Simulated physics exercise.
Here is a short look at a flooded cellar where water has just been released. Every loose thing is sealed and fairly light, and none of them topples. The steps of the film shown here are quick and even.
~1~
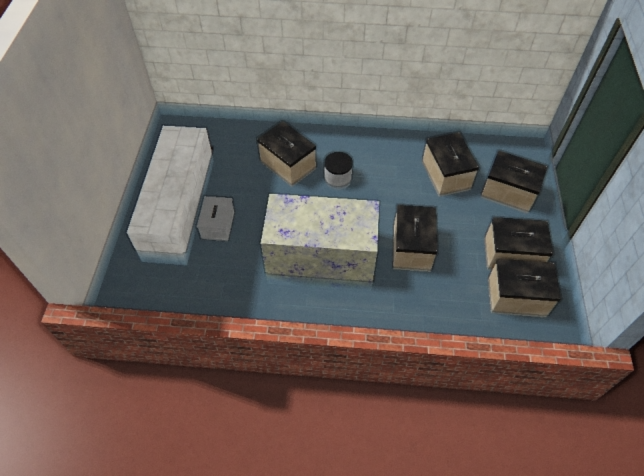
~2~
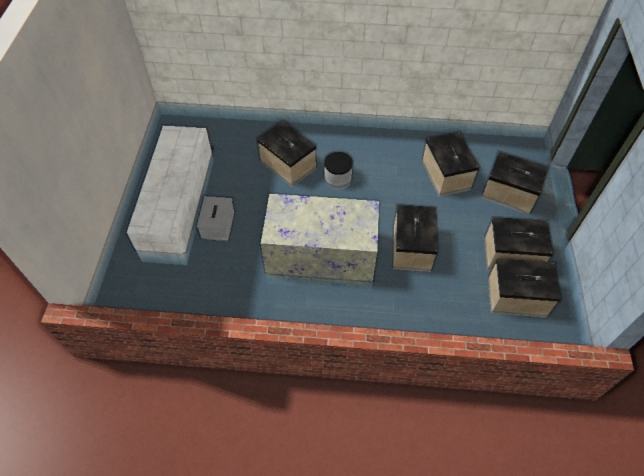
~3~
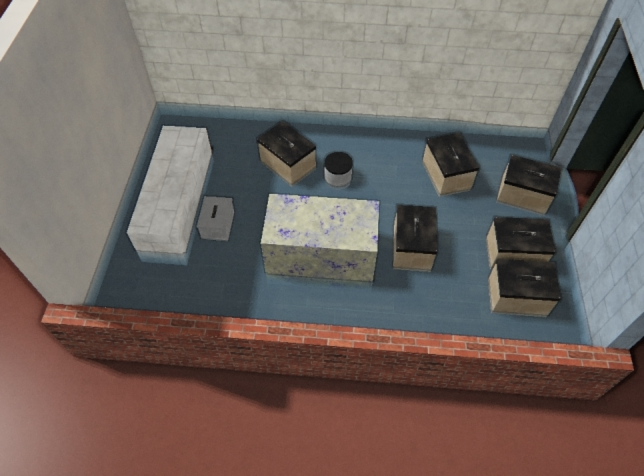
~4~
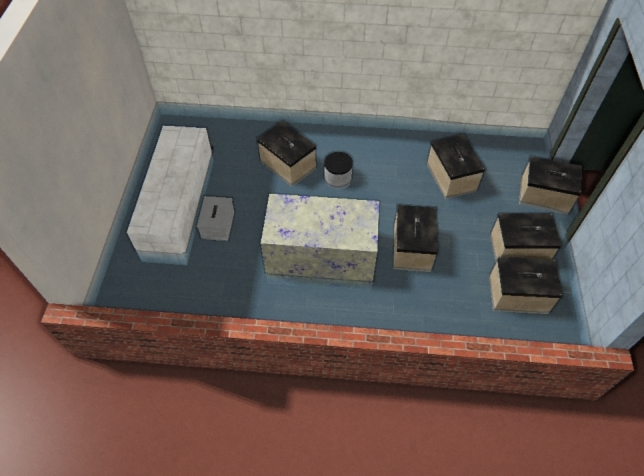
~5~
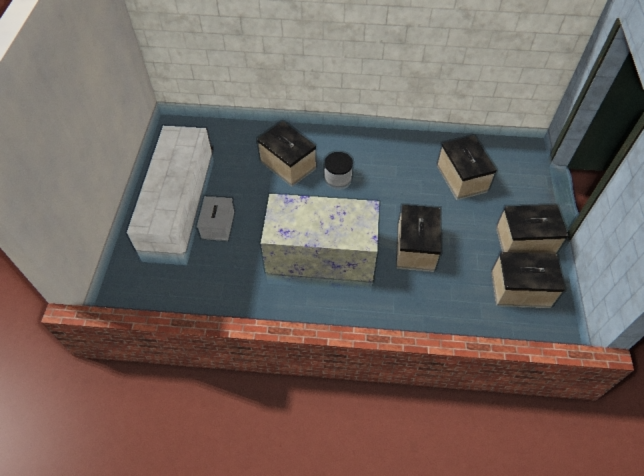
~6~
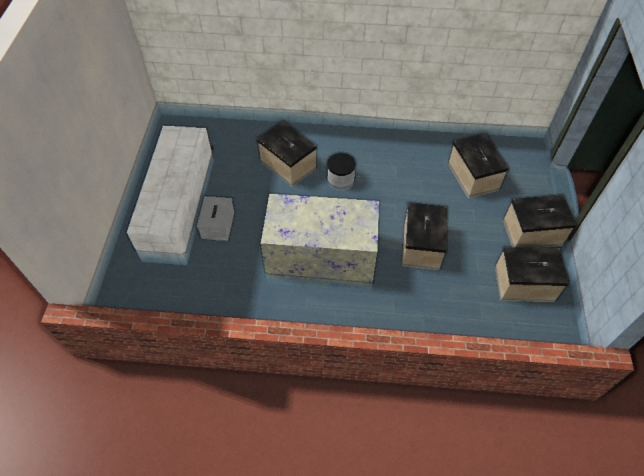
Dark-topped chests drifting right across a blue-floored room after a green door opens, one passing out through the doorway.
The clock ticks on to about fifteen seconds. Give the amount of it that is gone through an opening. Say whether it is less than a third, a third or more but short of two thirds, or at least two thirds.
It is at least two thirds.
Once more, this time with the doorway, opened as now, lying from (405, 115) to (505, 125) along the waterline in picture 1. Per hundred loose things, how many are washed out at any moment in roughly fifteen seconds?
By my count it's 90 percent.
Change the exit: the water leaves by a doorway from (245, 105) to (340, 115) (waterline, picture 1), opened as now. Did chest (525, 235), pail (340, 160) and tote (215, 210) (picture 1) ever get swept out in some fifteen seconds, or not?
In that order: Inside, yes, gone.
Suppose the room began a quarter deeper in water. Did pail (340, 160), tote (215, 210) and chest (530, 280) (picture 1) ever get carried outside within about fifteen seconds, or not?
One after the other: Swept away, remains, swept away.
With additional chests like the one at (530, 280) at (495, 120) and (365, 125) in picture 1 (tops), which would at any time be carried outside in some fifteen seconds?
Taking them in the order asked, the first is removed while the second is removed.
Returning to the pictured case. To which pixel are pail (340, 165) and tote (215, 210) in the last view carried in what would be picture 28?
First one at roughly (531, 170), second at roughly (244, 183).
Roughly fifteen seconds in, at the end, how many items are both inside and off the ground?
My tally gives 2.
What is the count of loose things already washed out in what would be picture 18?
4.
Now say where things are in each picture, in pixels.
In the first frame, a chest at (523, 235), afloat; a chest at (452, 153) floats; 0 of 8 have shifted.
In the second frame, a chest at (523, 235) floats; a chest at (452, 153) floats; 0 of 8 have shifted.
In the third frame, a chest at (525, 234), afloat, close to its start; a chest at (453, 153), afloat; 1 of 8 have shifted.
In the fourth frame, a chest at (530, 229) floats, close to its start; a chest at (458, 155) floats, close to its start; 3 of 8 have shifted.
In the fifth frame, a chest at (536, 221), afloat, close to its start; a chest at (469, 156), afloat, close to its start; 4 of 8 have shifted.
In the sixth frame, a chest at (544, 212), afloat, a stride from its start; a chest at (481, 155) floats, a stride from its start; 5 of 8 have shifted.
A moment on, 1 of 8 are out; 7 afloat.
Next, 4 of 8 are out; 4 afloat.
Later, 5 of 8 are out; 3 afloat.
In the end, 6 of 8 are out; 2 afloat.
